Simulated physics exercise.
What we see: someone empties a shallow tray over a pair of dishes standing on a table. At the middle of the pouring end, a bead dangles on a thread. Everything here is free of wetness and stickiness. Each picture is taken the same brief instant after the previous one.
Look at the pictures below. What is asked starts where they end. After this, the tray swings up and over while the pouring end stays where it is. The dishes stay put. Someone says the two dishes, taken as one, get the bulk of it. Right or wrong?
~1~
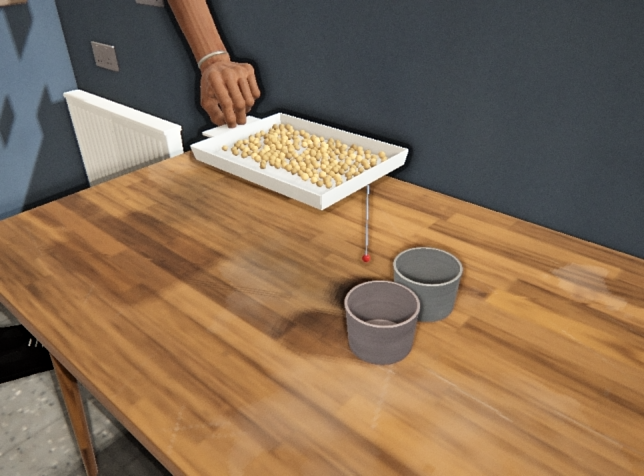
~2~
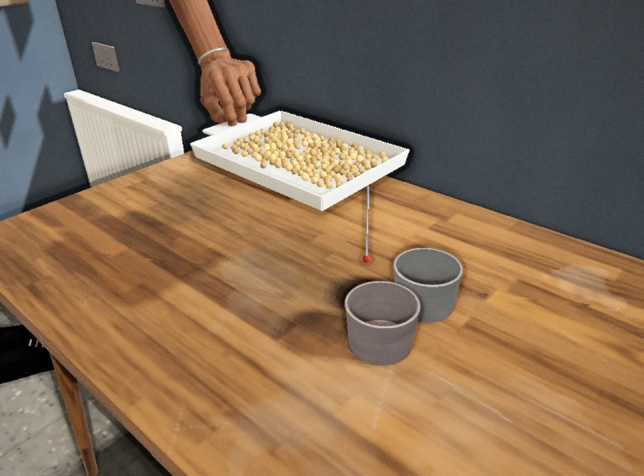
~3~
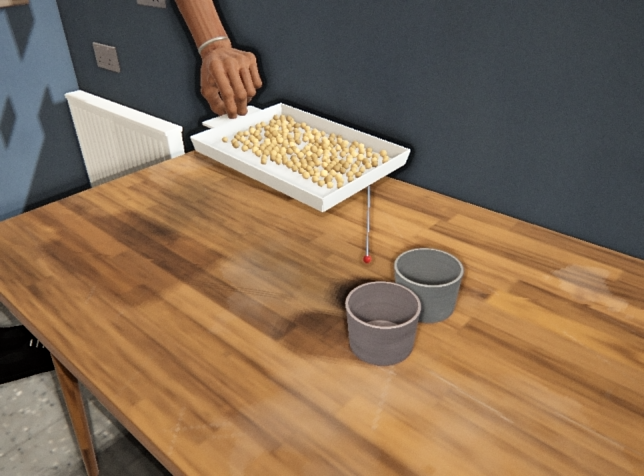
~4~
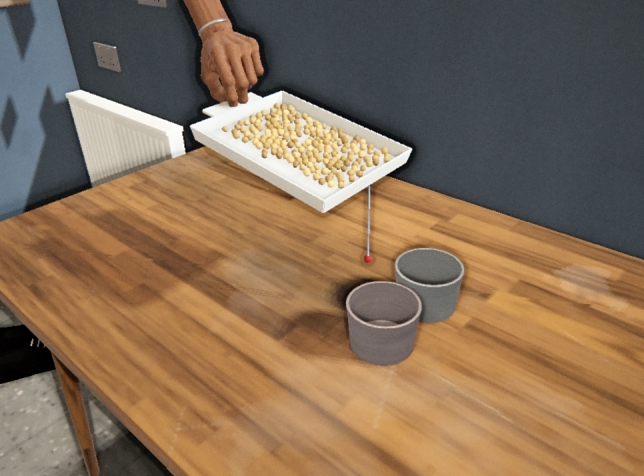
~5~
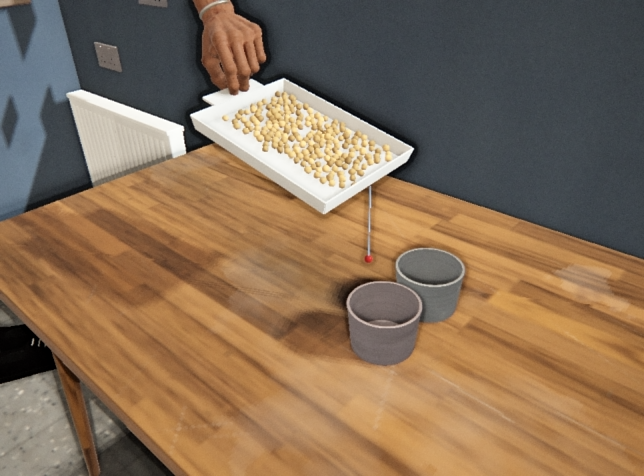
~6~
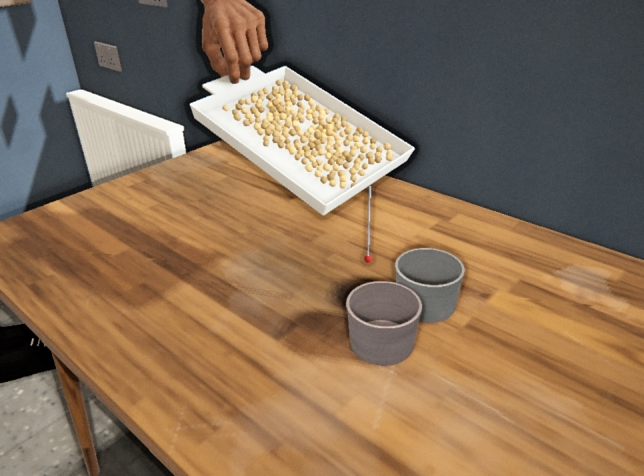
Right, they get more than half.
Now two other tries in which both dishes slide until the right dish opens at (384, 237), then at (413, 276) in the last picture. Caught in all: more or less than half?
With the first shift the pair saves less than a half; with the second, beyond half.
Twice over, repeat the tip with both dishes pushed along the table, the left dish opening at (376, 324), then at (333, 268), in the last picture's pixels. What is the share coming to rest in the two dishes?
Trial 1 near 60 percent, trial 2 near 0 percent.
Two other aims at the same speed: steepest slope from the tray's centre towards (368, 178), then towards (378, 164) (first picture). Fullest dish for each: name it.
In the first case it's the one on the right, in the second the one on the right.
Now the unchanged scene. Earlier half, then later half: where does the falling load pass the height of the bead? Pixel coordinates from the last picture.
The leading part at (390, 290), the rest of it at (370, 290).
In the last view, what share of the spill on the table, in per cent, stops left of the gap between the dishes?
I make it about 70 percent or so.
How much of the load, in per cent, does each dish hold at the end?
Left dish: 50 per cent; right dish: 10 per cent.
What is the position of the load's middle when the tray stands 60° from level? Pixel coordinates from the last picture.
Roughly at (345, 151).
Soon after the last picture, tray tipped steeply; all on the tray.
A little later, tray tipped right over; nearly all on the tray; a stray few in the left dish; a stray few outside both; a stray few in the air.
Later still, tray tipped past a quarter turn; about half in the left dish; a small part in the right dish; about a third outside both.
At rest, tray tipped past a quarter turn; about half in the left dish; a small part in the right dish; about a third outside both.
